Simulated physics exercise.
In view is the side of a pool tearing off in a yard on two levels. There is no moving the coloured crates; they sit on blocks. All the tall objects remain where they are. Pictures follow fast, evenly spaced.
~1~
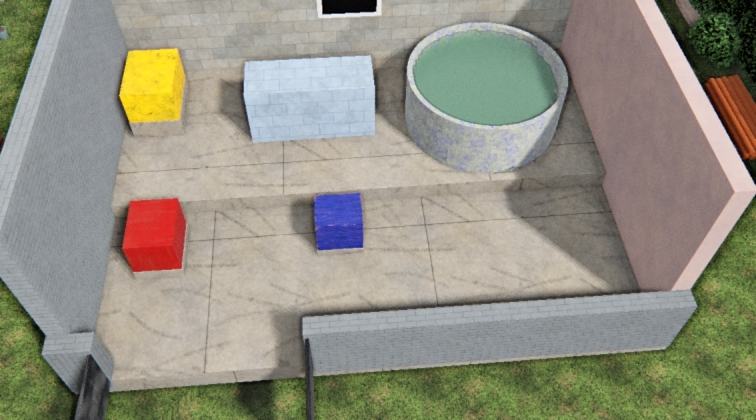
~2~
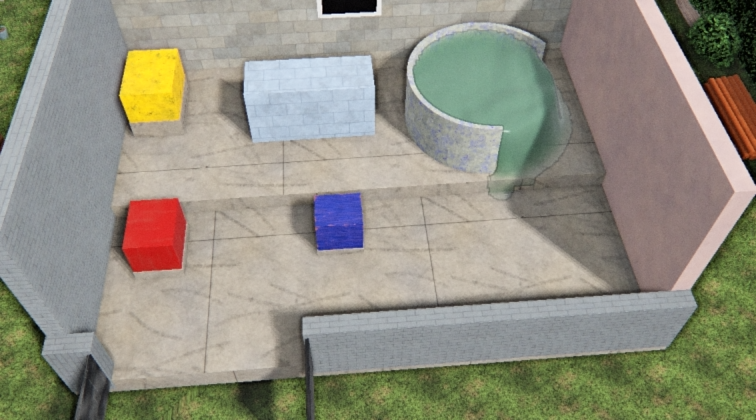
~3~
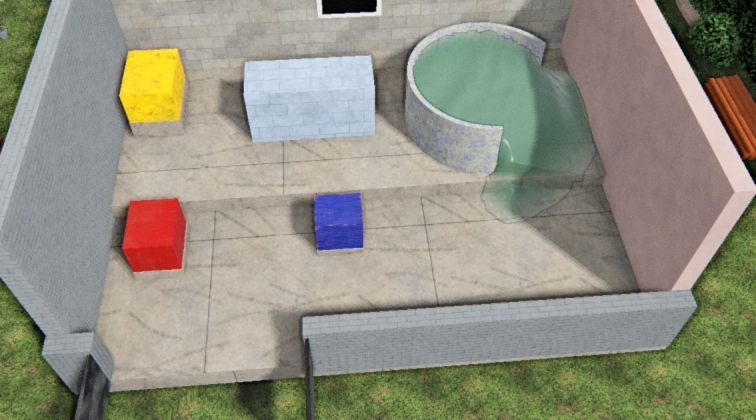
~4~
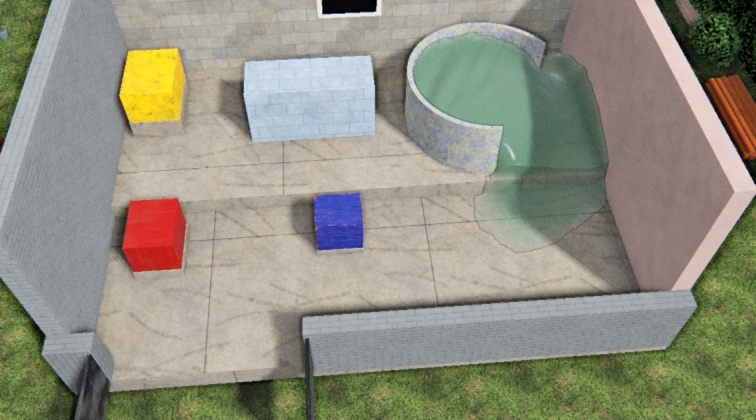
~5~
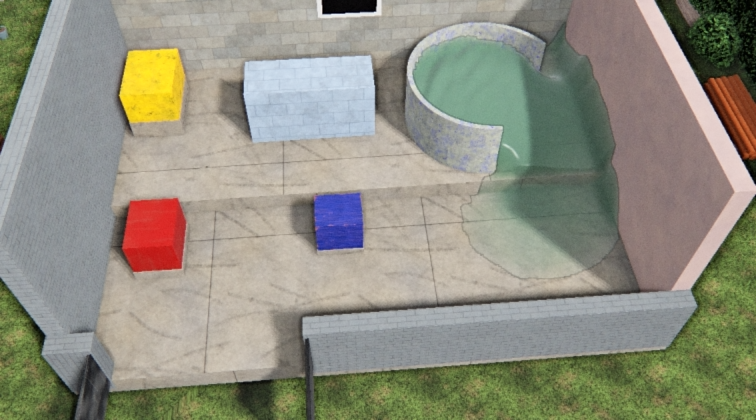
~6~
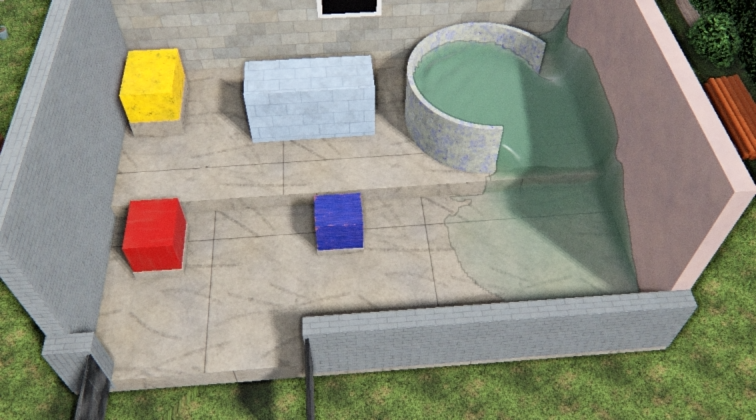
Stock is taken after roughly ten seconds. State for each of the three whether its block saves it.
The yellow crate is saved. The blue crate is not saved and gets wet. The red crate is not saved and gets wet.
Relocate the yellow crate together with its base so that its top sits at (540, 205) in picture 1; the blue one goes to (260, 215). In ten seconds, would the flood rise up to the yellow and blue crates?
I'd bet the yellow one is inundated and the blue one is inundated.
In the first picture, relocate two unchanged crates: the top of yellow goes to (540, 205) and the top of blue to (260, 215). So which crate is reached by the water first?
It's the yellow-painted one.
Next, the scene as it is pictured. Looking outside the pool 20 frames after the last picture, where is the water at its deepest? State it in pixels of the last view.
Close to (100, 313), I'd say.
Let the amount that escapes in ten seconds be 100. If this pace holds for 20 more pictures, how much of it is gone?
Something close to 0 percent by that point.
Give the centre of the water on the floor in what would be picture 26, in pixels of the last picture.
It is near (442, 201).
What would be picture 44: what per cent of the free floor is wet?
That works out at 85 %.
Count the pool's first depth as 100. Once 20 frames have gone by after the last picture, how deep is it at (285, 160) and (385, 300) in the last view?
Respectively, around 0 and 14 percent.
A moment on, water covers 25 % of the floor; the yellow crate not reached, the blue crate not reached, the red crate not reached.
Next, water covers 45 % of the floor; the yellow crate not reached, the blue crate not reached, the red crate not reached.
Then, water covers 75 % of the floor; the yellow crate water round its plinth, the blue crate water round its plinth, the red crate water round its plinth.
Later, water covers 85 % of the floor; the yellow crate water round its plinth, the blue crate water round its plinth, the red crate water round its plinth.
In the end, water covers 80 % of the floor; the yellow crate stayed above the water, the blue crate was topped, the red crate was topped.
